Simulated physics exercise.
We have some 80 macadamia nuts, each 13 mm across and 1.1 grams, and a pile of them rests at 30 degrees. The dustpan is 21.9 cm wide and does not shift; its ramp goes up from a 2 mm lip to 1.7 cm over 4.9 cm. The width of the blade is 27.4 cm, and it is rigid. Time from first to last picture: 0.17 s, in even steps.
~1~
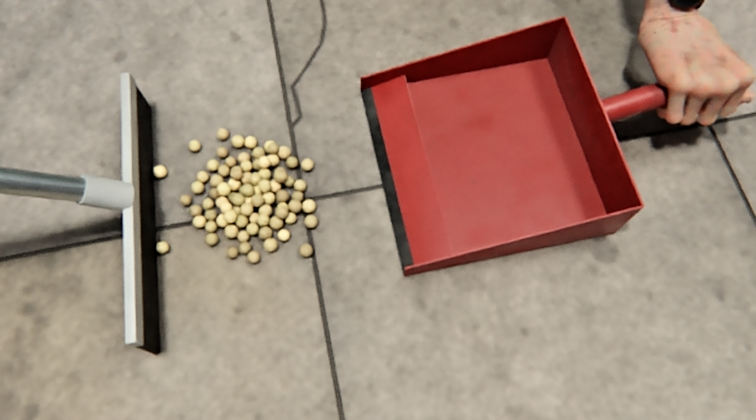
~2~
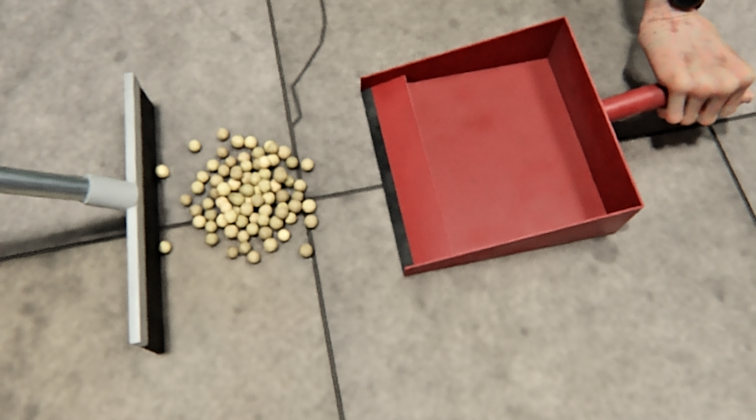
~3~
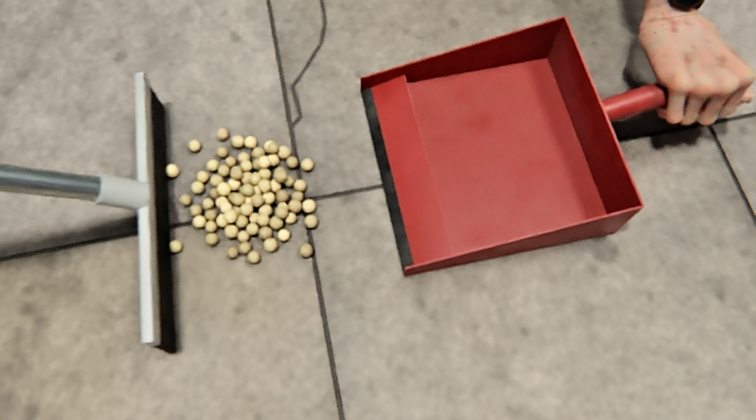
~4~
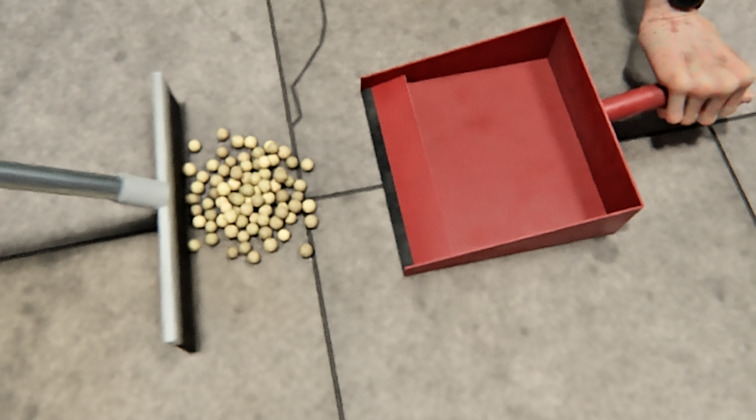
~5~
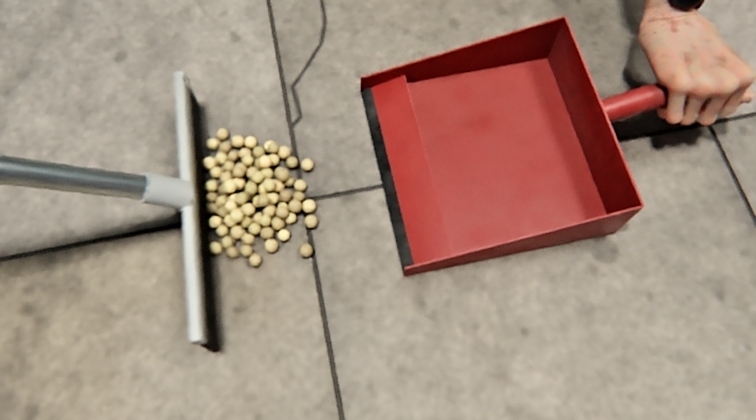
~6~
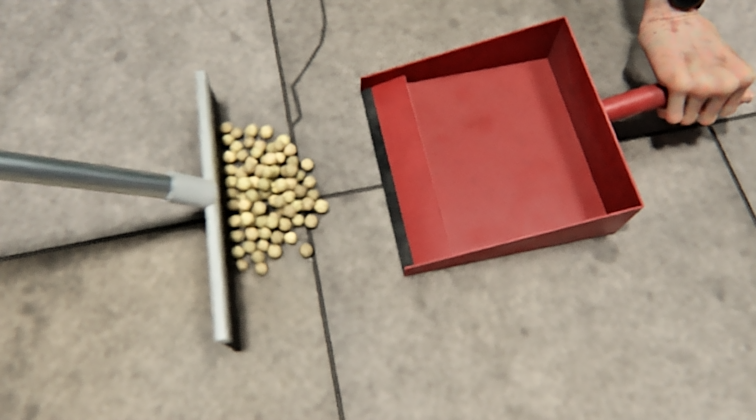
A squeegee with a grey handle slid right across the grey floor, met a pile of small round tan nuts and pushed them together, while a hand held a red dustpan still.
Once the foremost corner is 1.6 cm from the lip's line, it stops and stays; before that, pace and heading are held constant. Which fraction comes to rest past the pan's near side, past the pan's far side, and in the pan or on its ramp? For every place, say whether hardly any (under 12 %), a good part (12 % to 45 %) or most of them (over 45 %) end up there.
Near side: Hardly any; far side: Hardly any; pan: Most of them.
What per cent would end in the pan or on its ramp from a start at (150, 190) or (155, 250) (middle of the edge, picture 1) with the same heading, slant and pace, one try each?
Estimates: 45 percent and 45 percent.
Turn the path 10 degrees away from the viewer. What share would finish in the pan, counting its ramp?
That would give about 50 percent.
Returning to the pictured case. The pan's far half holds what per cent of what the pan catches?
About 40 %.
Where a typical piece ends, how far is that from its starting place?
It works out to some 16 cm.
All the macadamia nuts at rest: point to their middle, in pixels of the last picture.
After settling, the middle sits near (395, 184).
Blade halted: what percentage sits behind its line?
Roughly 0 per cent of it.
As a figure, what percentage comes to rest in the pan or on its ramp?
Near 50 in every hundred.
Then, 0.12 s after the last picture, middle of the blade 9 cm from the lip; 0 % over the lip, far side 0 %, near side 0 %.
Then, 0.20 s after the last picture, middle of the blade 4 cm from the lip; 25 % over the lip, far side 5 %, near side 5 %.
Then, 0.42 s after the last picture, middle of the blade 2 cm from the lip; 55 % over the lip, far side 5 %, near side 5 %.
In the end, near side 5 %, far side 5 %, pan 50 %, in front of the lip or behind the blade 35 %.
